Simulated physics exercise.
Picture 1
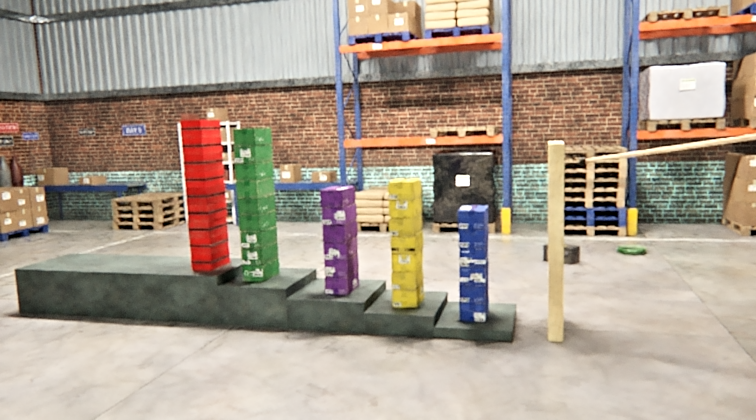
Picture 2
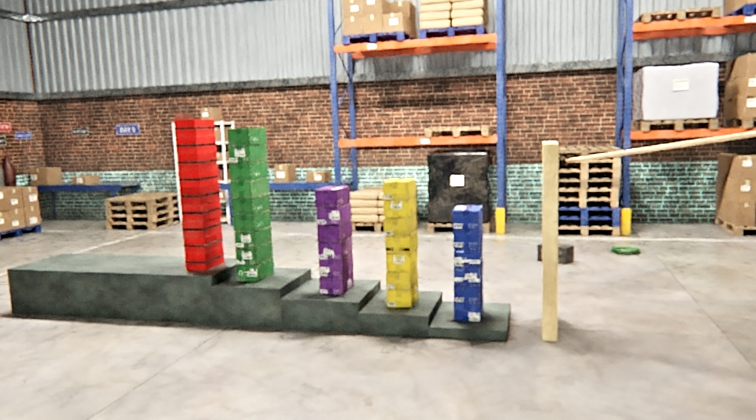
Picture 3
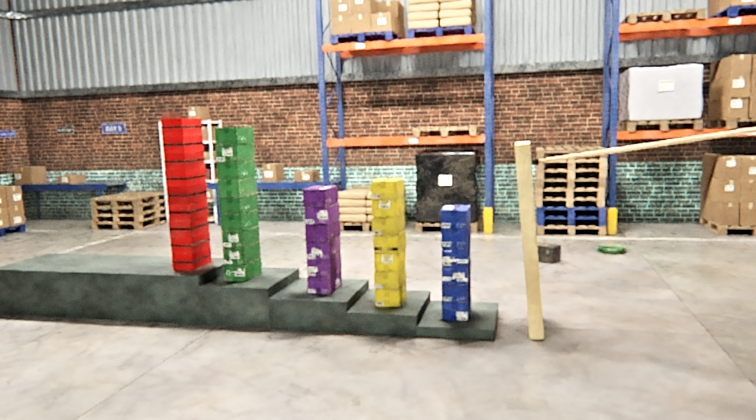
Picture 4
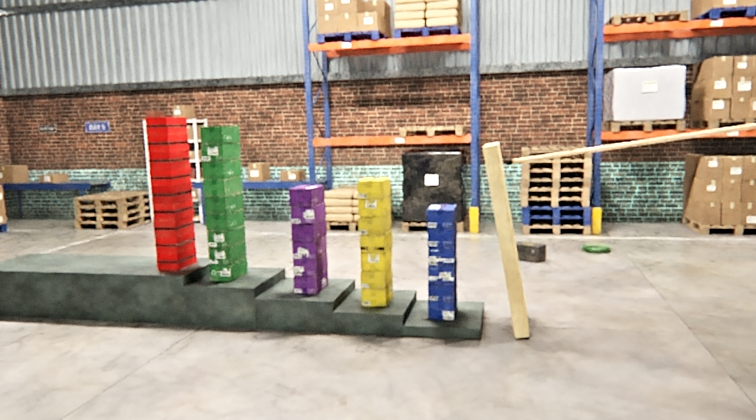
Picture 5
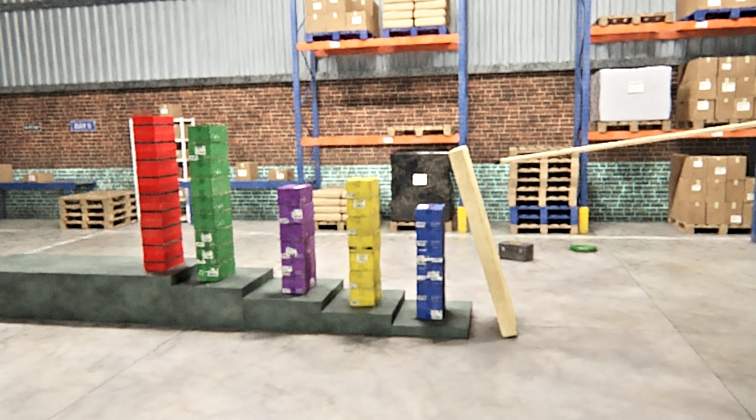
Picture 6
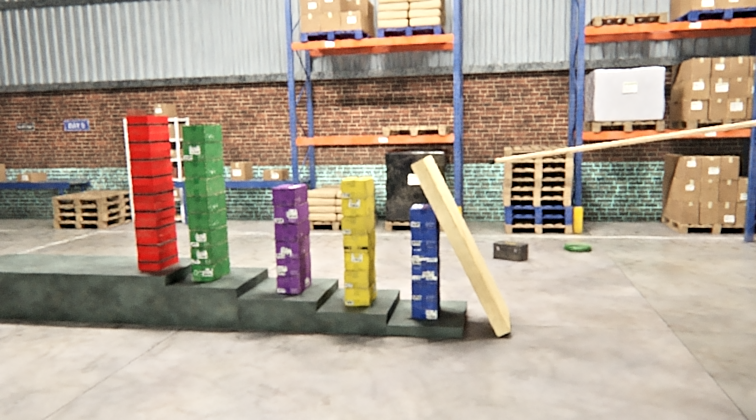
A pale wooden pole slides in from the right and meets a tall upright board, which leans further and further left until its top is close to the blue stack, while the camera pans slightly right. Red, green, purple, yellow and blue columns of parcels stand undisturbed from left to right on dark descending steps. The view faces a brick-walled warehouse with loaded racks behind.
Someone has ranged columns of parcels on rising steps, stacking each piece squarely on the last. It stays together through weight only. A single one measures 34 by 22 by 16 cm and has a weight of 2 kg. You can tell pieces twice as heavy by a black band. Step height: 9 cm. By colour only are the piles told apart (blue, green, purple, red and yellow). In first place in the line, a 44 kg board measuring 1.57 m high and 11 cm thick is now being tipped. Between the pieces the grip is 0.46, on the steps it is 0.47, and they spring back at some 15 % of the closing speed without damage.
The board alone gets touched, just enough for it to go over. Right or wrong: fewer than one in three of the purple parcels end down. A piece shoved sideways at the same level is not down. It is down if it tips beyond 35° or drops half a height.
Wrong, it is more than a third.
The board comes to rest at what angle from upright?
I'd say it's close to 60° from upright.
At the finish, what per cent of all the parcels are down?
About 45 per cent.
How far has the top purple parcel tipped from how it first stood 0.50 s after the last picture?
Around 5° from its start.
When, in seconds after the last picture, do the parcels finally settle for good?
3.5 s, roughly.
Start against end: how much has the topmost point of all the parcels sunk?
About 0 cm.
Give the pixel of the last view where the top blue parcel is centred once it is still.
Near (307, 257).
Then, 0.28 s after the last picture, board 45° from upright; none of the 6 purple parcels down (0 of 37 in all colours); top purple parcel unmoved; top blue parcel leaning 24°, 8 cm lower.
Then, 0.50 s after the last picture, board 61° from upright; none of the 6 purple parcels down (10 of 37 in all colours); top purple parcel leaning 7°; top yellow parcel leaning 57°, 9 cm lower.
Then, 1.24 s after the last picture, board 62° from upright; 4 of the 6 purple parcels down (17 of 37 in all colours); top purple parcel leaning 32°, 27 cm lower; top yellow parcel on its side.
At rest, board 62° from upright; 4 of the 6 purple parcels down (17 of 37 in all colours); top purple parcel leaning 20°, 28 cm lower; top yellow parcel on its side. That is 67 per cent. As the last picture would show them, middles, top purple parcel near (277, 226), top yellow parcel near (544, 308).
